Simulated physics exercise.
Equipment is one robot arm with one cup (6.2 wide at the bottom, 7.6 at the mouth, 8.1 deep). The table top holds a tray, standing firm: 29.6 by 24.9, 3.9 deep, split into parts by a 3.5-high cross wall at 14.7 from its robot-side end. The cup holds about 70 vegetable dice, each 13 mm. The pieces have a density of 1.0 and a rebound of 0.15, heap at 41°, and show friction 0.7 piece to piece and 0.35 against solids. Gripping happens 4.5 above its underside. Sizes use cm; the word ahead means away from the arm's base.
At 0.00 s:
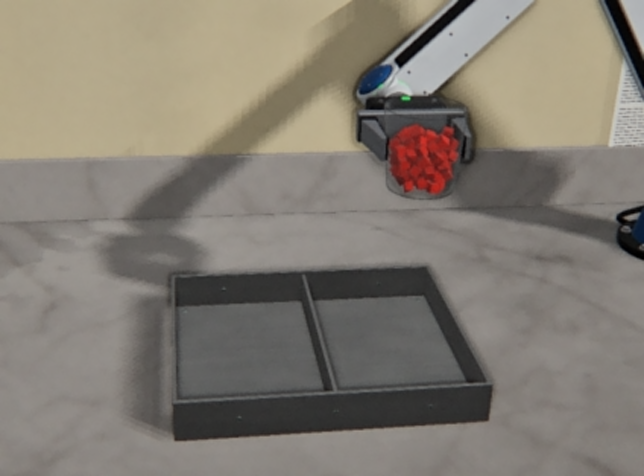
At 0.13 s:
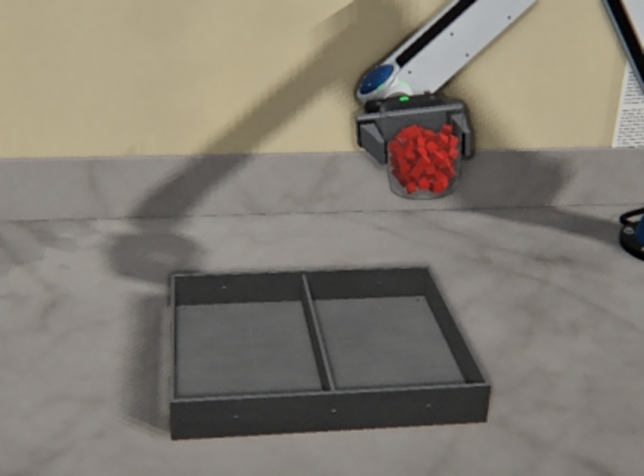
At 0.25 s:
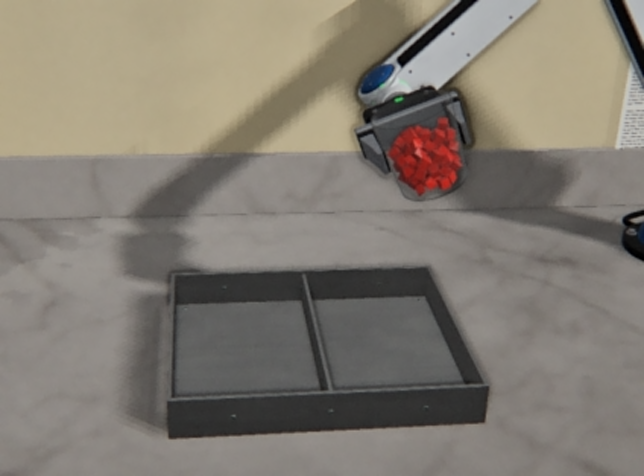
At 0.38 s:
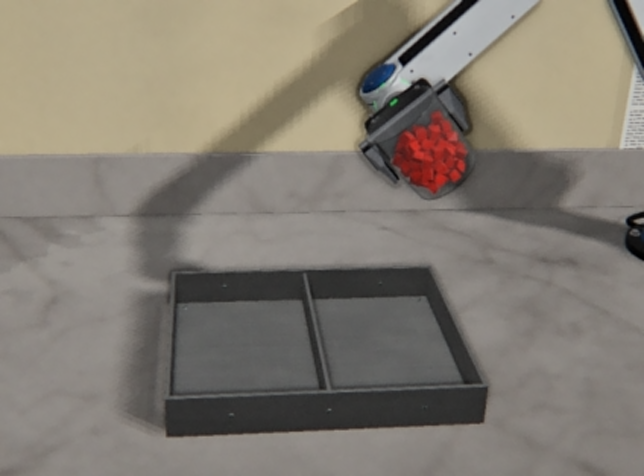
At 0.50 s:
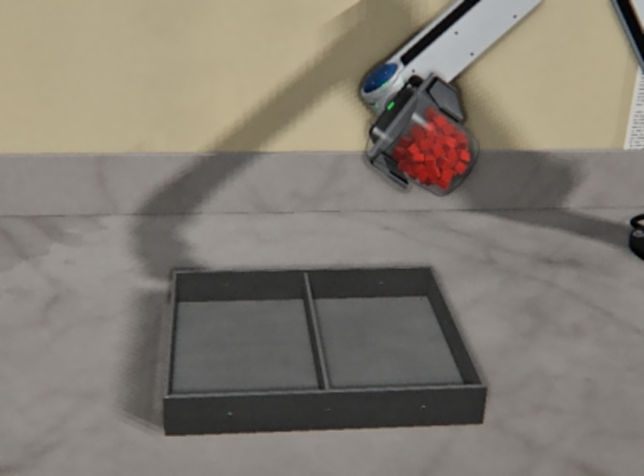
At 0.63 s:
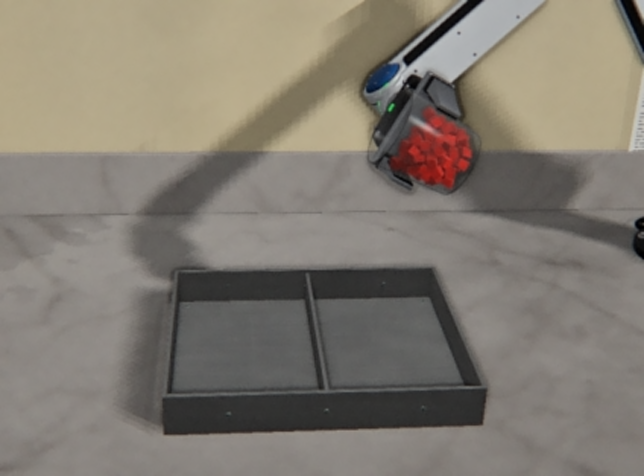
A grey marbled counter against a pale yellow wall is seen from the front and slightly above. A dark grey tray divided into two empty compartments sits on it, while at upper right a white and grey robot arm grips a clear cup of red pieces. The gripper steadily tilts the cup well over, the pieces staying inside, as the view drifts very slightly.
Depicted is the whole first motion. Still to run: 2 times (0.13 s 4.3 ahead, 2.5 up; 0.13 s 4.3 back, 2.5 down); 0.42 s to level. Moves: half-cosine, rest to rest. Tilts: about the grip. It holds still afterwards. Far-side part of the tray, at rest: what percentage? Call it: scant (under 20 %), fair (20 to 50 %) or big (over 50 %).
Fair; 20 to 50 %.
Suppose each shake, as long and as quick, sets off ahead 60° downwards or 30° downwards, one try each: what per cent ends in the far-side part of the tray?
Near 0 and 0 percent respectively.
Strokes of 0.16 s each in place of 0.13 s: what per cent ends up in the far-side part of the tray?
Roughly 10 percent then.
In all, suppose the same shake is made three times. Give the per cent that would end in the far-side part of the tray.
About 30 per cent in that case.
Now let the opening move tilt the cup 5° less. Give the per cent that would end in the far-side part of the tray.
Then something close to 15 in a hundred.
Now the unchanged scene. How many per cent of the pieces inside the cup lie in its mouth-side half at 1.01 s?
40 per cent.
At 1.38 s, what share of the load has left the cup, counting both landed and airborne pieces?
Around 50 % has gone out so far.
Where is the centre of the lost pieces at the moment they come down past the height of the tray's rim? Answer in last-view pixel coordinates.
Look at roughly (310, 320) in the last picture.
By 1.01 s, tilted 61° forward, highest piece 27 above the table; 54 in the cup, 10 in the far-side part, 9 in the robot-side part, 1 in flight or on a rim.
By 1.38 s, tilted 26° forward, highest piece 25 above the table; 38 in the cup, 19 in the far-side part, 16 in the robot-side part, 1 in flight or on a rim.
By 1.77 s, level, highest piece 25 above the table; 38 in the cup, 19 in the far-side part, 17 in the robot-side part.
By 2.82 s, level, highest piece 24 above the table; 38 in the cup, 19 in the far-side part, 17 in the robot-side part.
Final count, 38 in the cup, 19 in the far-side part, 17 in the robot-side part. That is 26 % in the far-side part of the tray.
